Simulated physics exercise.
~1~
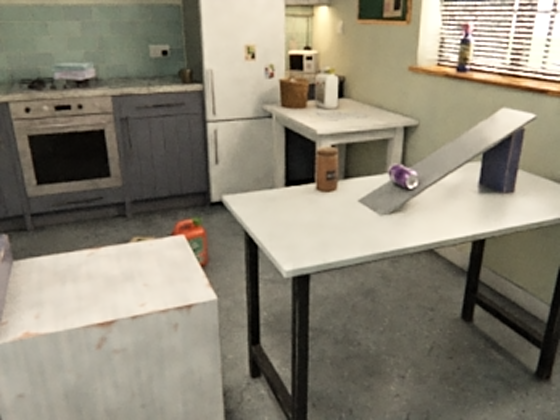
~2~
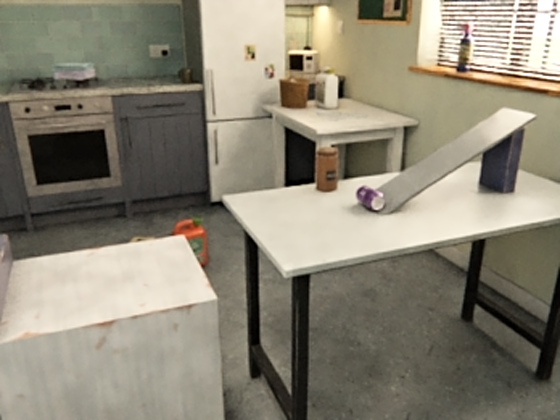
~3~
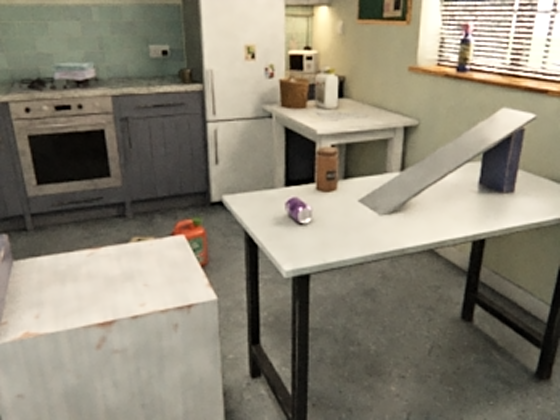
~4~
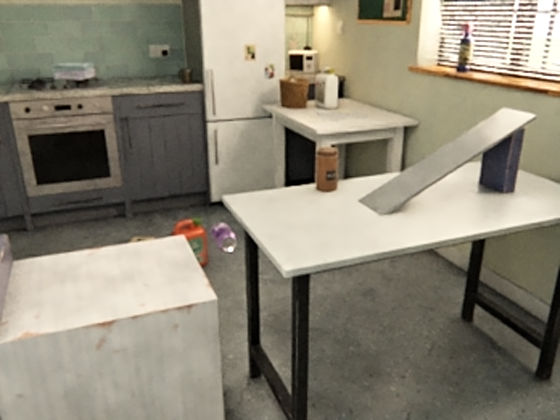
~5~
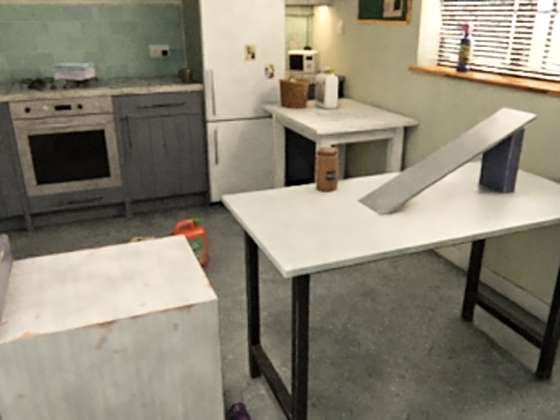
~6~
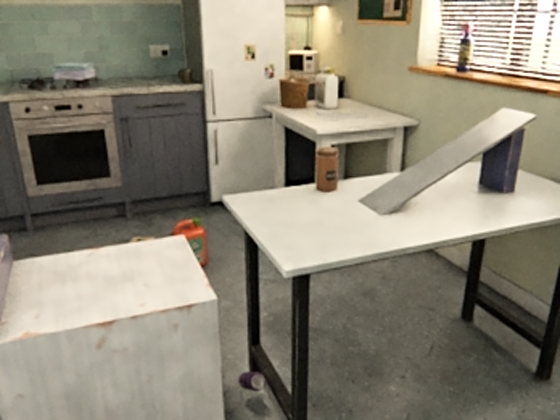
At the start, a purple can lies on its side near the foot of a sloping ramp on a white table in a kitchen, with a brown jar standing close by. The can rolls left and down off the ramp onto the tabletop. It keeps moving left across the table, passes the near side of the jar and goes over the left edge. It drops into the gap between the table and the lower white top, missing the far side. It ends upside down on the floor by the table leg, while the jar still stands in its place.
